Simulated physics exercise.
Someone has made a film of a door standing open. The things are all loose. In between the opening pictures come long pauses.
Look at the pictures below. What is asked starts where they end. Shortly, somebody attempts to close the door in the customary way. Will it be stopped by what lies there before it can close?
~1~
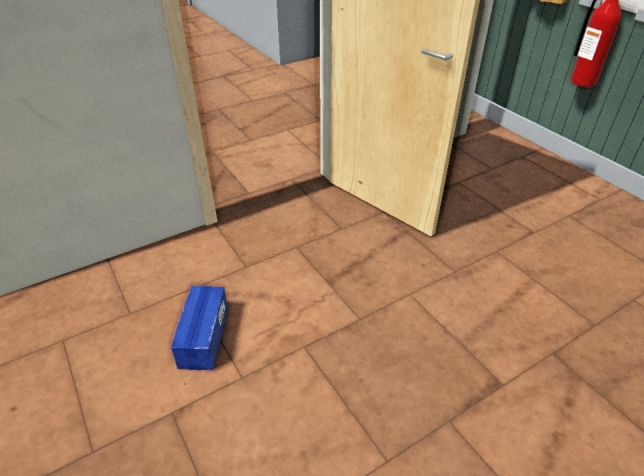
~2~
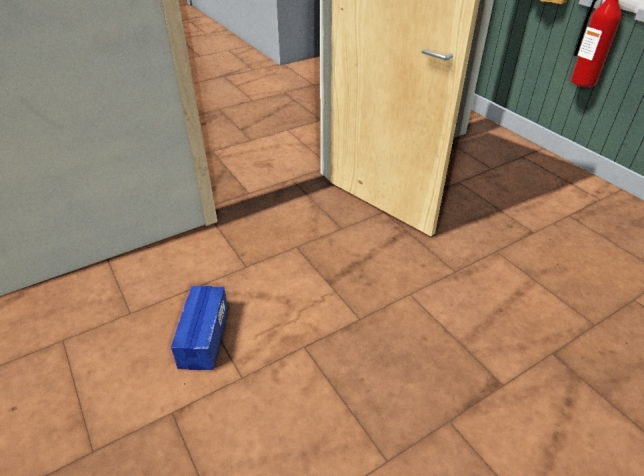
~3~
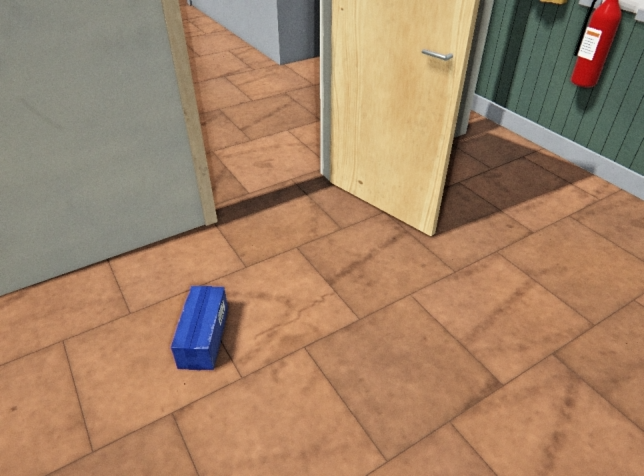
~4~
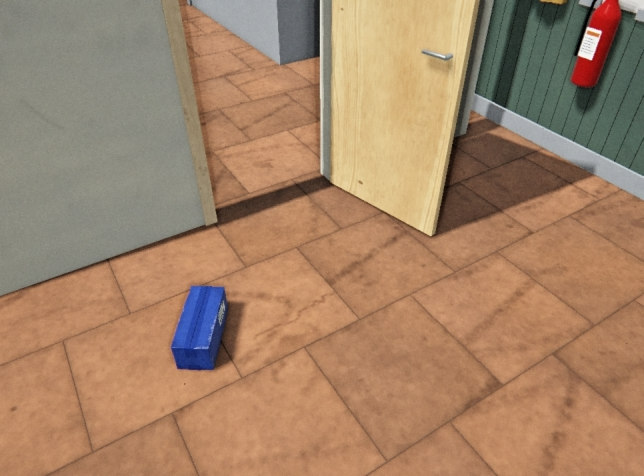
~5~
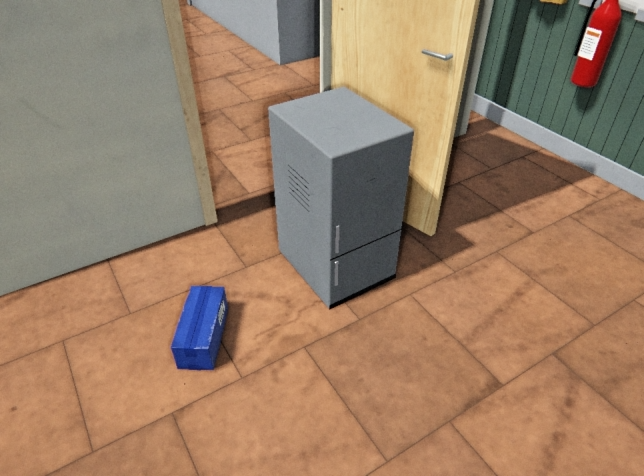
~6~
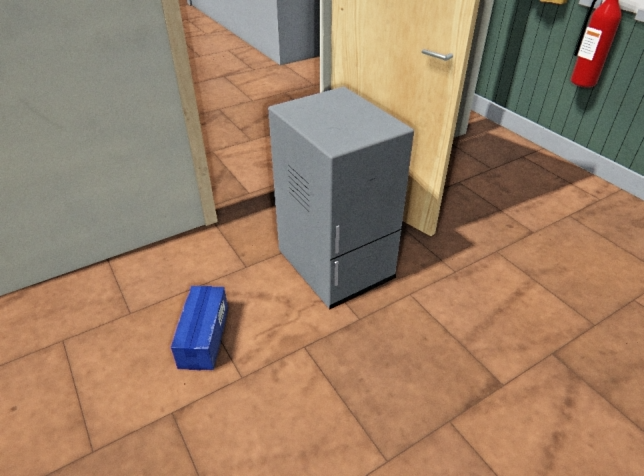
Yes, it is stopped short.
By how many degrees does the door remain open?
Angle: About 75°.
Then, 0.30 s on from there, open by 97°.
Then, 0.50 s on from there, open by 82°.
Then, 0.60 s on from there, open by 77°.
In the end, open by 77°; both unmoved. At the end, from the last picture's camera, grey appliance near (335, 199).
